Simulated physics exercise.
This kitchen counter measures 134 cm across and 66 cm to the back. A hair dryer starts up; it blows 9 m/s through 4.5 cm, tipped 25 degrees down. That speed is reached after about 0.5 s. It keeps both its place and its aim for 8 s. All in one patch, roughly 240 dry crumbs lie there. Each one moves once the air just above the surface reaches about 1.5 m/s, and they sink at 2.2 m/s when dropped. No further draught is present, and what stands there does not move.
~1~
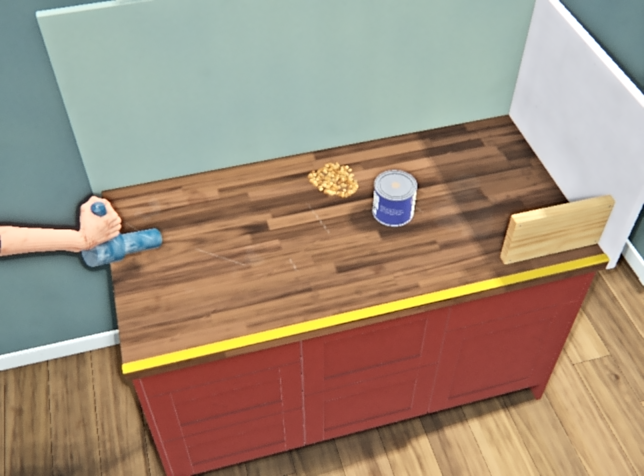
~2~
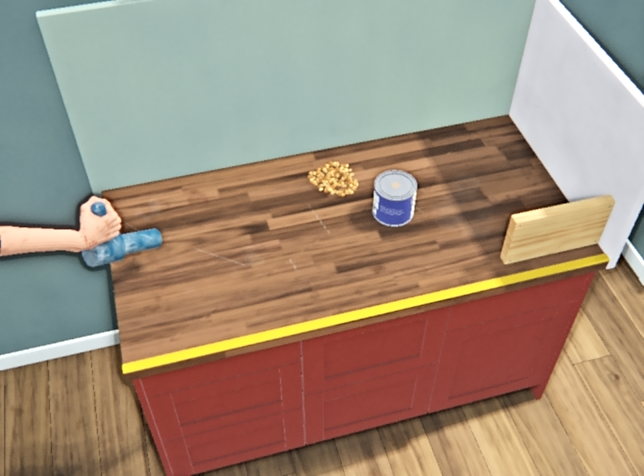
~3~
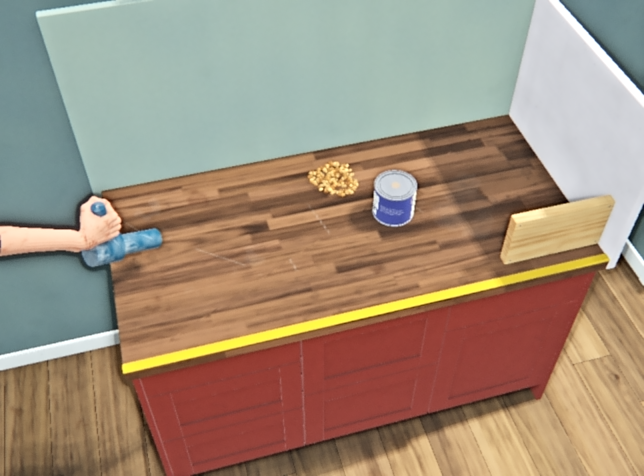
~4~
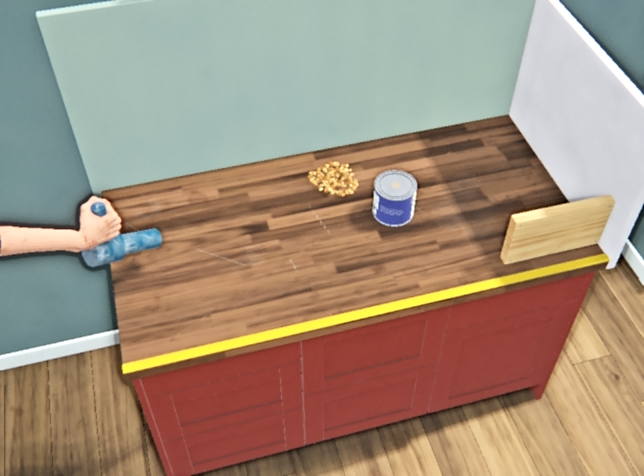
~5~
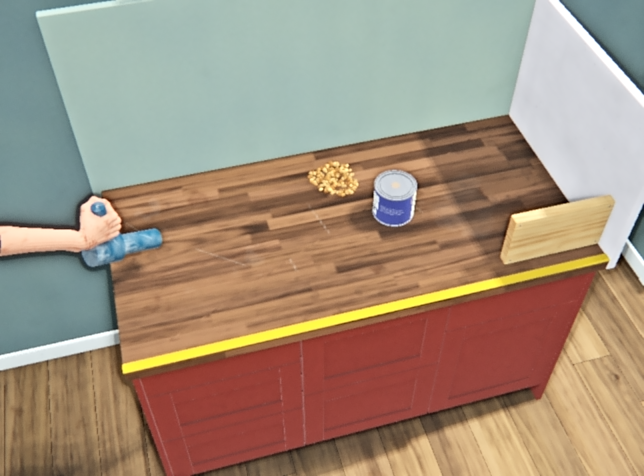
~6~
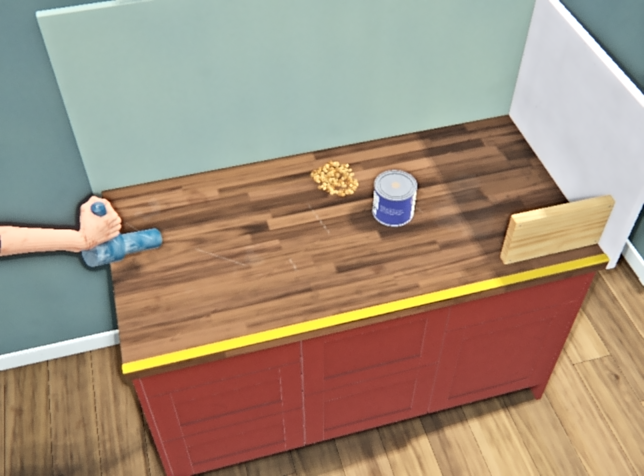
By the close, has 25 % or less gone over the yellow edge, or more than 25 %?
25 % or less.
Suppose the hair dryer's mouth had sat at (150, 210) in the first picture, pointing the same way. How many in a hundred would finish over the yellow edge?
0 %.
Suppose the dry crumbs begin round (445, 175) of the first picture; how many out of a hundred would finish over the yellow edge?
In that setup it'd be around 0 in a hundred.
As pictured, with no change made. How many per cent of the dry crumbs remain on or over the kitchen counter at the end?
My guess is near 100 per cent.
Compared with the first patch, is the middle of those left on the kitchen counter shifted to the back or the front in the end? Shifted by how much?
It has shifted to the near edge, by around 10 cm.
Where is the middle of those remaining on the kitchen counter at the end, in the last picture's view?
I'd put it around (541, 163).
Then, 1.2 s after the last picture, 0 % are over the yellow edge; the middle of those still in play is near (515, 124); 15 % have settled or left.
Then, 2.1 s after the last picture, 0 % are over the yellow edge; the middle of those still in play is near (520, 132); 20 % have settled or left.
Then, 4.0 s after the last picture, 0 % are over the yellow edge; the middle of those still in play is near (532, 148); 31 % have settled or left.
Then, 7.6 s after the last picture, at the end, 0 % are over the yellow edge; the middle of those still in play is near (541, 163).
